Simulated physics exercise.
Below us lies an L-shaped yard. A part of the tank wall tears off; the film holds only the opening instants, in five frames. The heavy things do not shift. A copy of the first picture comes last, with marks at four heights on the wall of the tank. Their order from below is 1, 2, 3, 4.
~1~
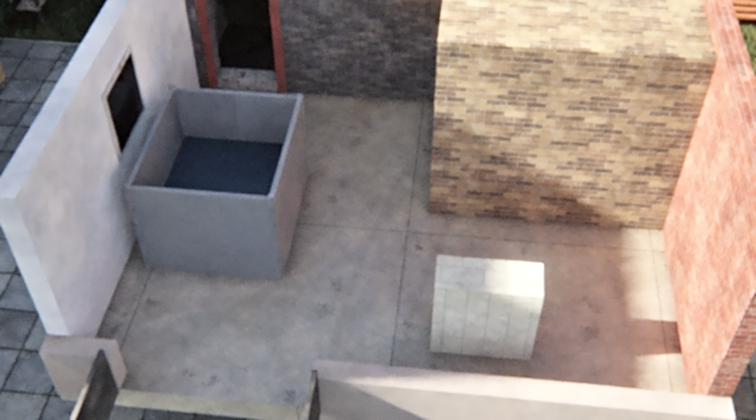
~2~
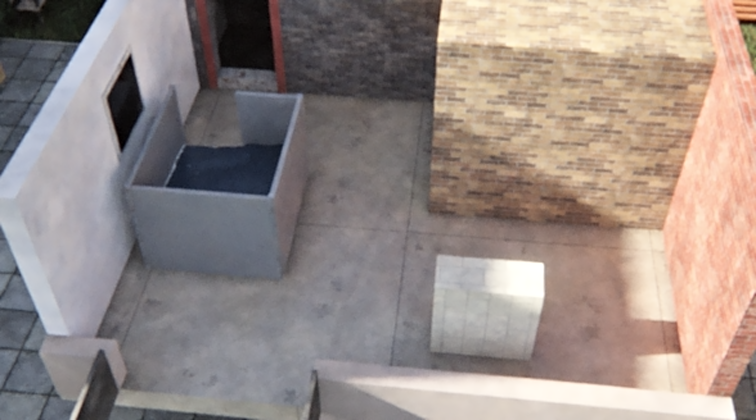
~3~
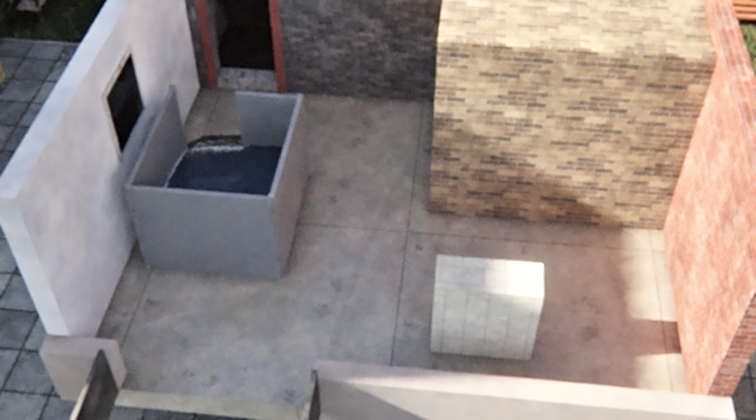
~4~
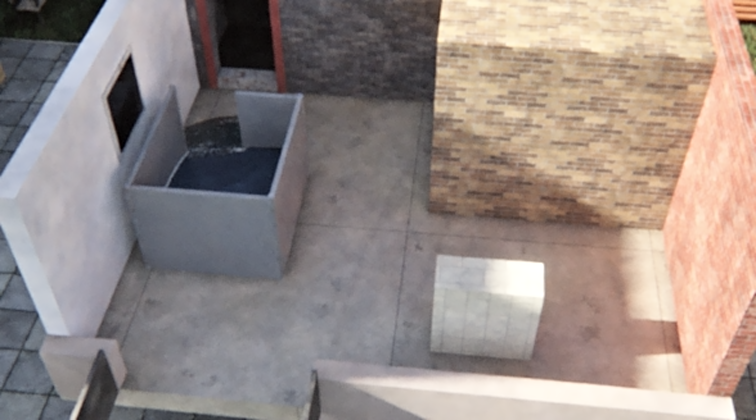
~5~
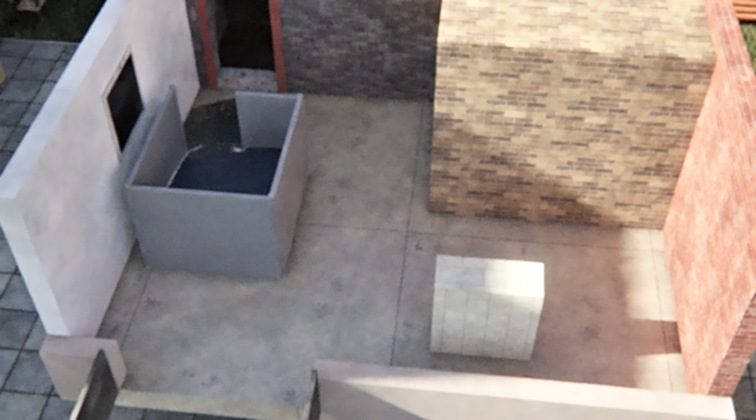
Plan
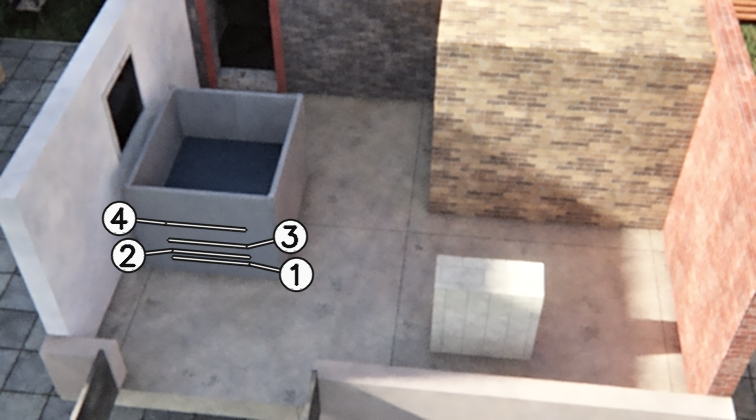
A walled yard with a pale concrete floor is seen from high above, a tan brick block filling its upper right. A grey tank of dark blue water stands at left by a white wall, near a red-framed doorway, with a whitish block at lower centre-right and a red brick wall at right. The tank's far side opens and dark water spreads out behind it, while the camera stays still.
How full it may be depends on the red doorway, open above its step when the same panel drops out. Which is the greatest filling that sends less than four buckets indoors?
Use line 2.
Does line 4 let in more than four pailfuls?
Yes, that goes wrong.
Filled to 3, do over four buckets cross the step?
Yes, it does.
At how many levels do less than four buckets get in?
Two of the four.
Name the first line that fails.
Line 3.
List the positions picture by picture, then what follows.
Water in the tank at rest, its middle at (226, 186); foot of the red doorway at (248, 90); open gate at (214, 347).
Water covers 1 % of the ground, its front hidden from here.
Water covers 3 % of the ground, its front hidden from here.
Water covers 6 % of the ground, its front hidden from here.
Water covers 9 % of the ground, its front hidden from here.
On the marked copy, 1 at (211, 260); 2 at (210, 253); 3 at (208, 243); 4 at (204, 226); from the bottom up 1, 2, 3, 4.
Choosing 1, nothing gets over.
Choosing 2, a bucket or two gets in.
Choosing 3, about 10 bucketfuls get in.
Choosing 4, dozens of bucketfuls pour in.
